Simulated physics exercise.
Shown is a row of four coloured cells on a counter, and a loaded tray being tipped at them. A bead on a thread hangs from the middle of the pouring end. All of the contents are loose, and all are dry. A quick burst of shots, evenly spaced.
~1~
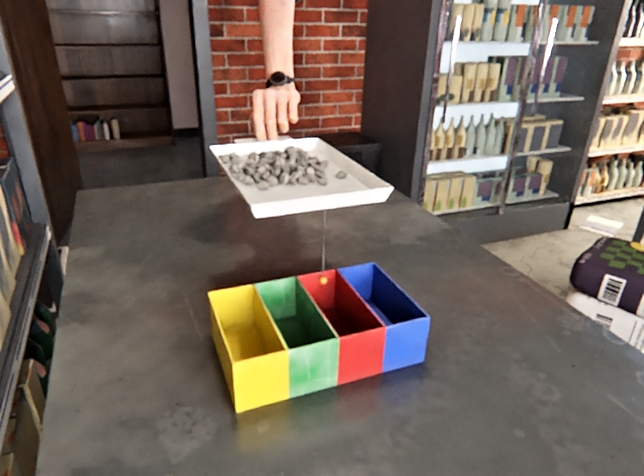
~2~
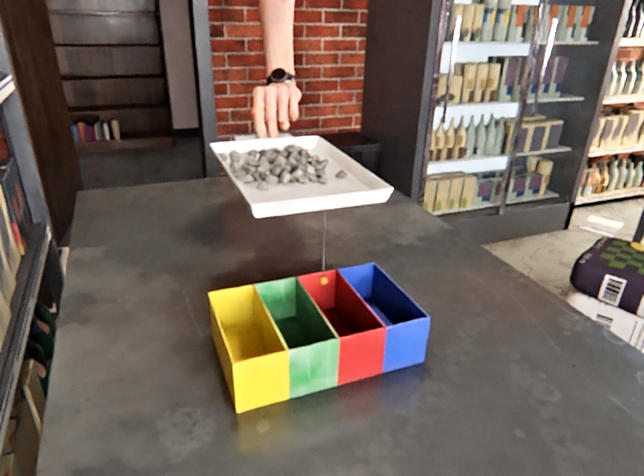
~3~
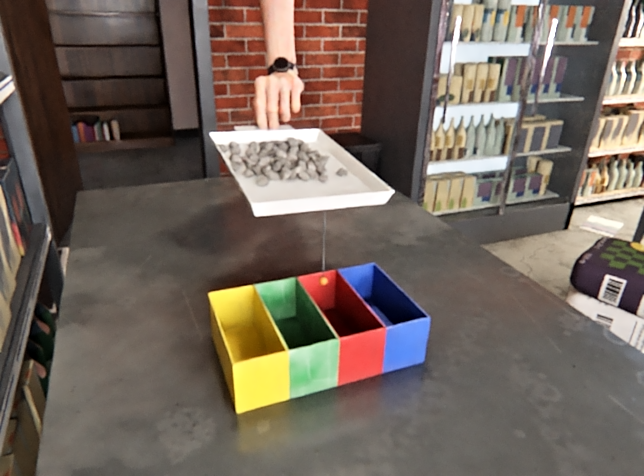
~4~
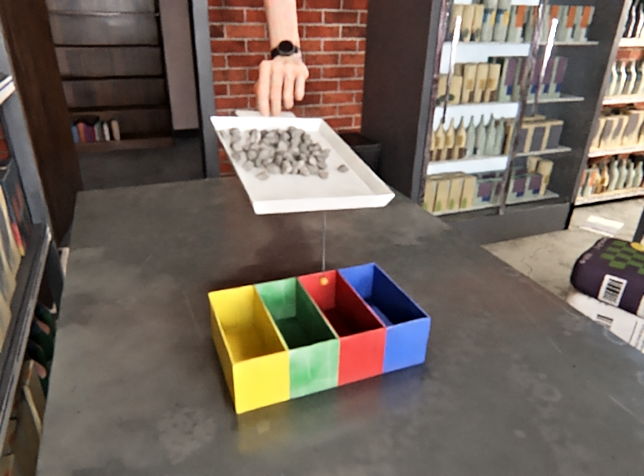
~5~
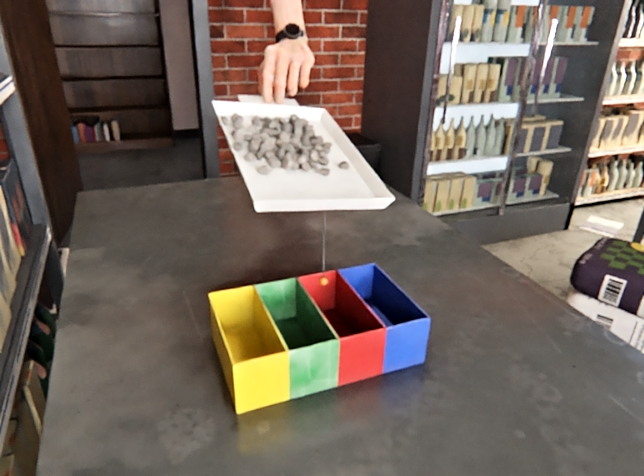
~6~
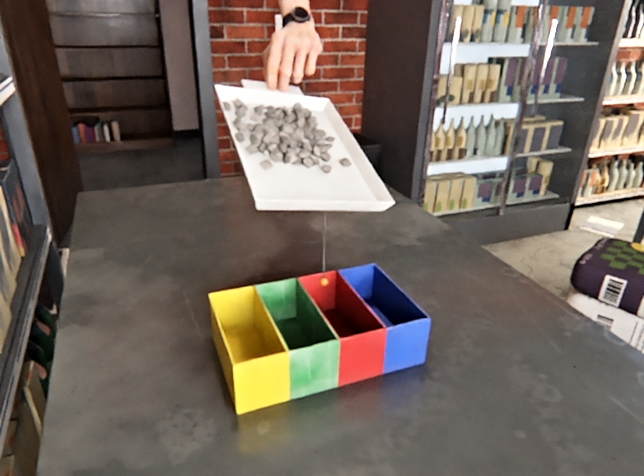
At the start, a hand holds the far edge of a white tray of grey gravel, nearly level above a row of yellow, green, red and blue cells on a dark counter. The hand then raises that edge steadily, tilting the tray clearly toward its near right corner, while the cells stay still.
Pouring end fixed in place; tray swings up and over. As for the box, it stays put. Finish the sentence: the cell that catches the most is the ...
... Blue cell.
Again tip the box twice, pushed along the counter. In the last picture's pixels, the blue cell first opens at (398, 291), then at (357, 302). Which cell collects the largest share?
So it would be blue first and that blue cell after that.
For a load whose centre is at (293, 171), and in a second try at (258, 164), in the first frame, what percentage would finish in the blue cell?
Roughly 60 per cent, then 60 per cent.
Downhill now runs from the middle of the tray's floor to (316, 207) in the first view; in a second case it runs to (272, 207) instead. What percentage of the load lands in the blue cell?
About 10 % and 0 %.
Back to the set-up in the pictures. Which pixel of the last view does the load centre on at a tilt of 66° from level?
The middle of the pieces sits at roughly (366, 198).
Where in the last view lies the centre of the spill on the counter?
Estimate: Around (504, 379).
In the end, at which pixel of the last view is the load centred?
Close to (391, 341) in the last view.
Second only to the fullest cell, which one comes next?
Second place belongs to the red cell.
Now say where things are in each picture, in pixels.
The first picture shows corners of the pouring end at (255, 202) and (386, 186), level; middle of the load at (280, 162), bits of gravel; bead on its thread at (323, 280); yellow cell at (262, 377); green cell at (313, 363); red cell at (361, 351); blue cell at (406, 340).
The second picture shows corners of the pouring end at (256, 202) and (386, 187), level; middle of the load at (280, 161).
The third picture shows corners of the pouring end at (256, 201) and (387, 189), tipped barely, lowest at the right corner; middle of the load at (281, 155).
The fourth picture shows corners of the pouring end at (258, 199) and (387, 193), tipped a little, lowest at the right corner; middle of the load at (282, 146).
The fifth picture shows corners of the pouring end at (259, 197) and (388, 196), tipped clearly, lowest at the right corner; middle of the load at (284, 138).
The sixth picture shows corners of the pouring end at (261, 196) and (388, 199), tipped clearly, lowest at the right corner; middle of the load at (287, 130); yellow cell at (262, 378); green cell at (314, 365); red cell at (362, 353); blue cell at (407, 341).
Soon after the last picture, tray tipped steeply; most on the tray; about a quarter falling or outside the box.
A little later, tray tipped past a quarter turn; a small part on the tray; about half in the blue cell; a small part in the red cell; about a quarter falling or outside the box.
Later still, tray tipped past a quarter turn; about two thirds in the blue cell; a small part in the red cell; about a quarter falling or outside the box.
At rest, tray tipped past a quarter turn; about two thirds in the blue cell; a small part in the red cell; none in the yellow cell; none in the green cell; about a quarter outside the box.
